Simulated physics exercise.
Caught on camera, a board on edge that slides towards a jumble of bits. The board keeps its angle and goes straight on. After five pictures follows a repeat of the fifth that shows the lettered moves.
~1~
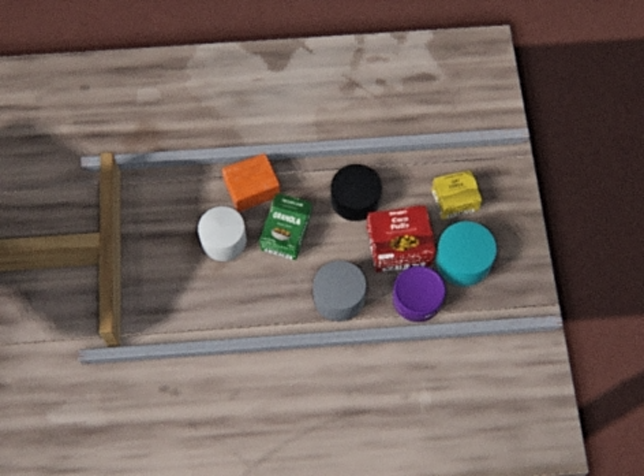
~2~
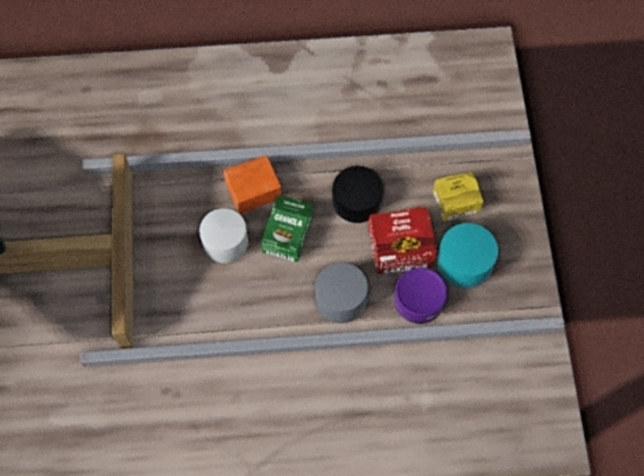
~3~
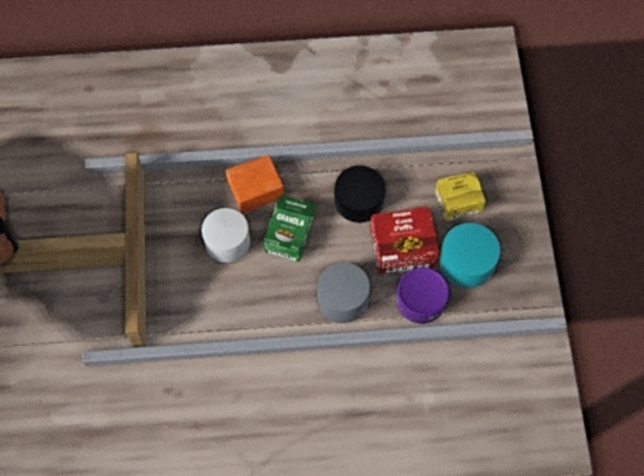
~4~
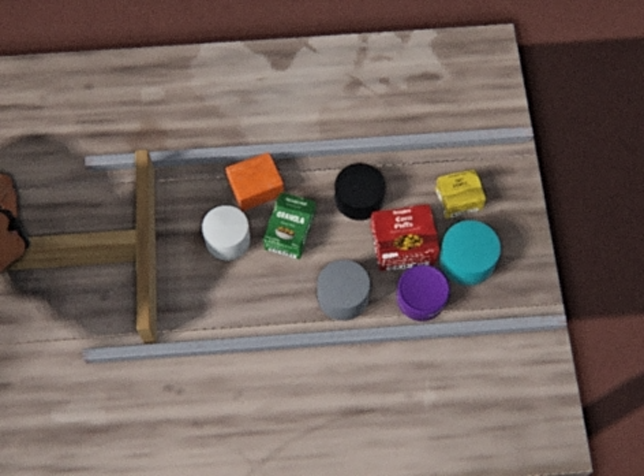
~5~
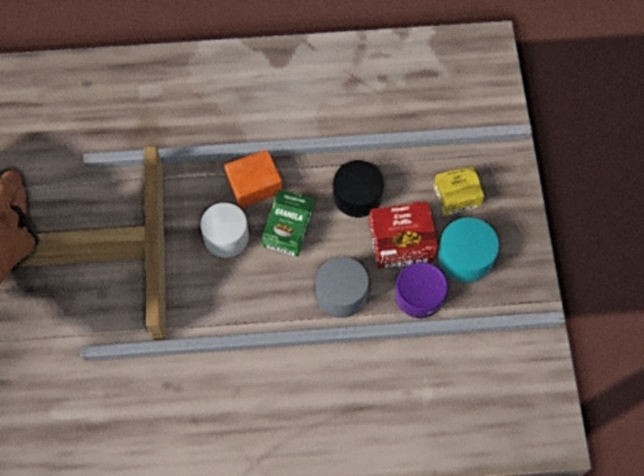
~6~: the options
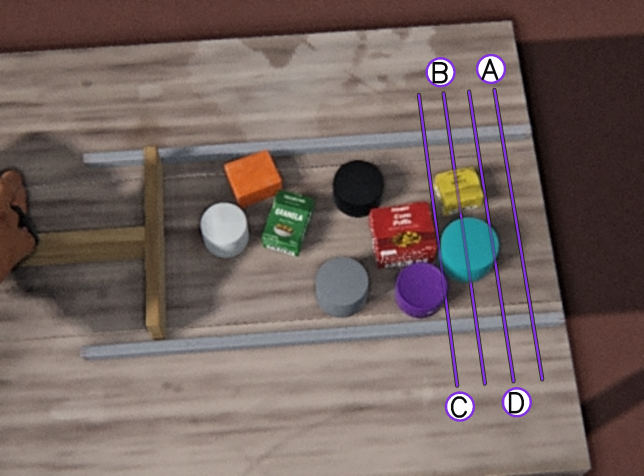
On a wooden tabletop between two grey rails, a cluster of coloured pots and small packets sits to the right of an upright wooden board with a handle. The board slides slowly right, narrowing the gap to the white tin, while a brown hand comes into view at left behind it.
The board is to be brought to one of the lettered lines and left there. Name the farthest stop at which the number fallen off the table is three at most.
No fourth one falls up to B.
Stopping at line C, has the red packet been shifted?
Yes.
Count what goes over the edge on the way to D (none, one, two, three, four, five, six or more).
Five.
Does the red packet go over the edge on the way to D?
Yes.
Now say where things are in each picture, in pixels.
Yellow packet (457, 195); green packet (287, 227); grey pot (339, 291), in the first frame.
Board (118, 240); black pot (357, 194), in the second frame.
Board (131, 239); white tin (227, 235), in the third frame.
Board (143, 236); red packet (405, 238), in the fourth frame.
Board (152, 232); yellow packet (459, 191); green packet (289, 223); grey pot (342, 287), in the fifth frame.
On the marked copy, A at (517, 226); B at (463, 230); C at (437, 232); D at (490, 228).
With B. Early on, board (264, 225); black pot (364, 186); orange block (292, 182).
Further on, board (378, 217); turquoise pot (531, 280); yellow packet (474, 192).
At the end, board (462, 211); turquoise pot over the edge; yellow packet over the edge; three fallen.
As for the rest, A drops six; C is within the limit but short; D drops five.
